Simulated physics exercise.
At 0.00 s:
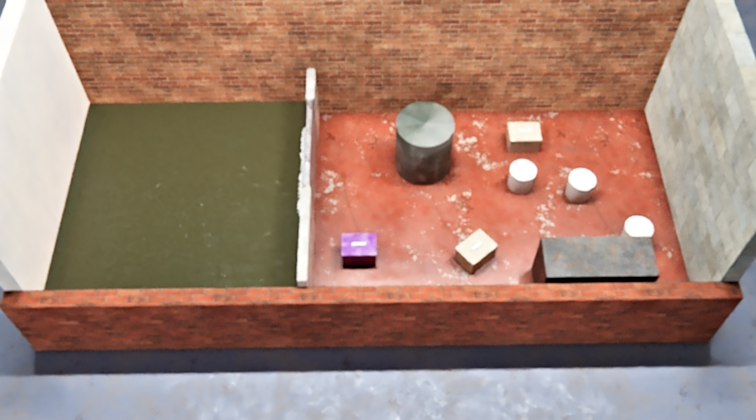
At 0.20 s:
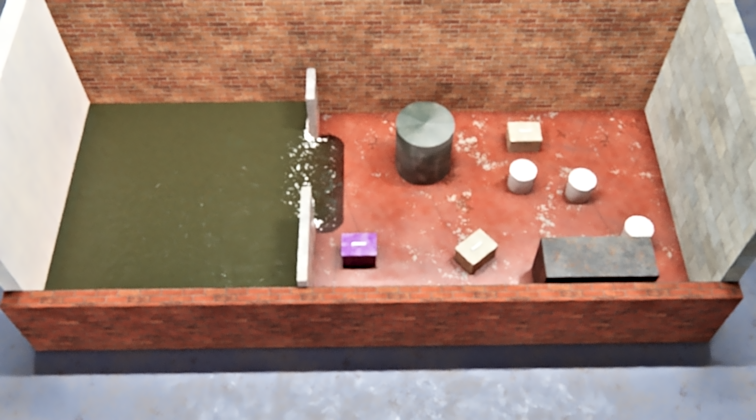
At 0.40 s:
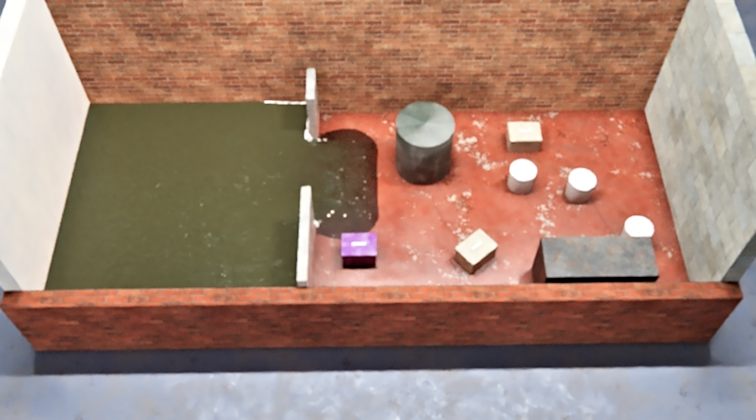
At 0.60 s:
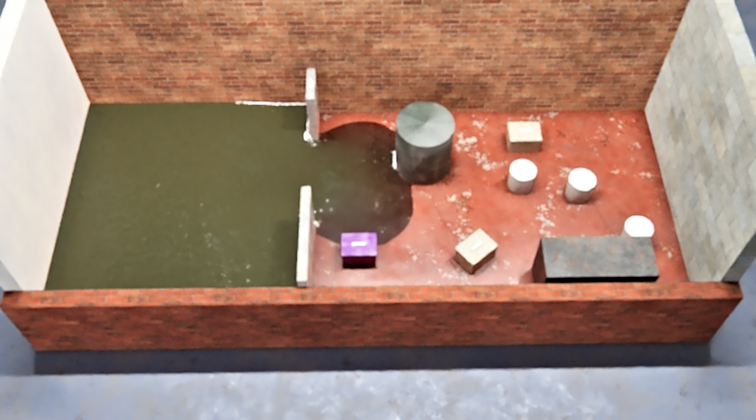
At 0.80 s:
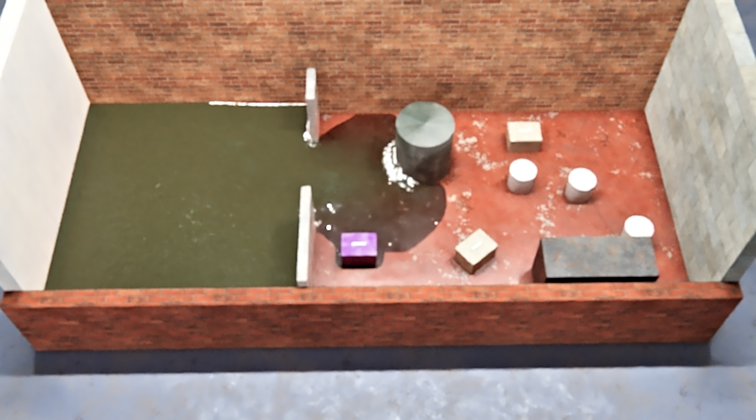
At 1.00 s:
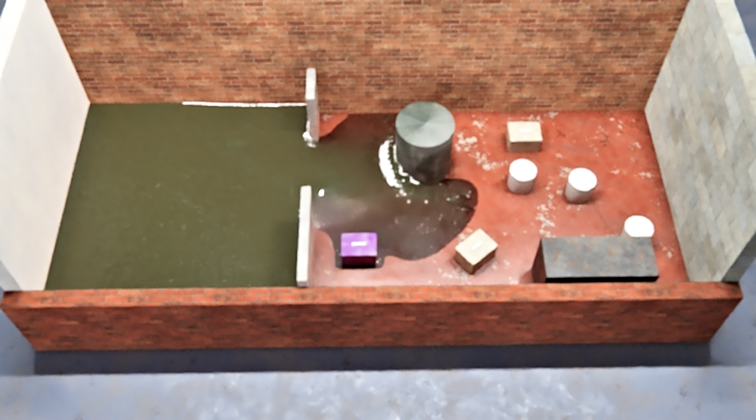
Two adjoining brick-walled rooms are seen from above, dark green water filling the left one and a partition separating it from the dry red floor on the right. A large grey-green cylinder, a purple box, two tan boxes, three white pails and a dark block stand at right. The partition's middle opens and water spreads rightward around the cylinder and purple box, while the objects and camera stay still.
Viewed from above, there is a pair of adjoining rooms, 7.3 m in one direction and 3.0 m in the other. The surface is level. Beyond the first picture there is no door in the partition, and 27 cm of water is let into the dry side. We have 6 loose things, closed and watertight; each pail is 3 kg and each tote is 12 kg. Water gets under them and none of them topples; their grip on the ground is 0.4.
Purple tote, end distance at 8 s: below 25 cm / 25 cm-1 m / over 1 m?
No real move.
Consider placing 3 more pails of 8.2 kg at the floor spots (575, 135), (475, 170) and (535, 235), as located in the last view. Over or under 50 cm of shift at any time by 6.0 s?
First does not reach it, second does not reach it, third exceeds it.
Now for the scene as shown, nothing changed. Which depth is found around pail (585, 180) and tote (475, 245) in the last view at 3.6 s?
Around 2 cm and 11 cm.
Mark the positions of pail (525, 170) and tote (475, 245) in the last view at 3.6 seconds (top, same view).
Roughly (566, 179), then roughly (525, 282).
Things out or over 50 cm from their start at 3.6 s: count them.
2.
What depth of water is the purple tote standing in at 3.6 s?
About 2 cm.
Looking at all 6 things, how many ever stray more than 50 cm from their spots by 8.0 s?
I count 5.
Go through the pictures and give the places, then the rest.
The purple tote at (359, 244) rests on the ground; 8.6 m2 under water; 0 of 6 have shifted, in the first picture.
The purple tote at (359, 244) rests on the ground; 9.1 m2 under water; 0 of 6 have shifted, in the second picture.
The purple tote at (359, 244), on the bottom; 9.8 m2 under water; 0 of 6 have shifted, in the third picture.
The purple tote at (359, 244) rests on the ground; 10.5 m2 under water; 0 of 6 have shifted, in the fourth picture.
The purple tote at (359, 244) rests on the ground; 11.1 m2 under water; 0 of 6 have shifted, in the fifth picture.
The purple tote at (359, 244), on the bottom; water covers 11.6 m2; 0 of 6 have shifted, in the sixth picture.
After 1.6 s the purple tote is near (359, 244), 0.0 m from its start, aground; 0 afloat.
After 3.6 s the purple tote is near (359, 244), 0.0 m from its start, aground; 3 afloat.
After 5.6 s the purple tote is near (359, 244), 0.0 m from its start, aground; 3 afloat.
After 8.0 s the purple tote is near (359, 244), 0.0 m from its start, aground; 5 afloat.
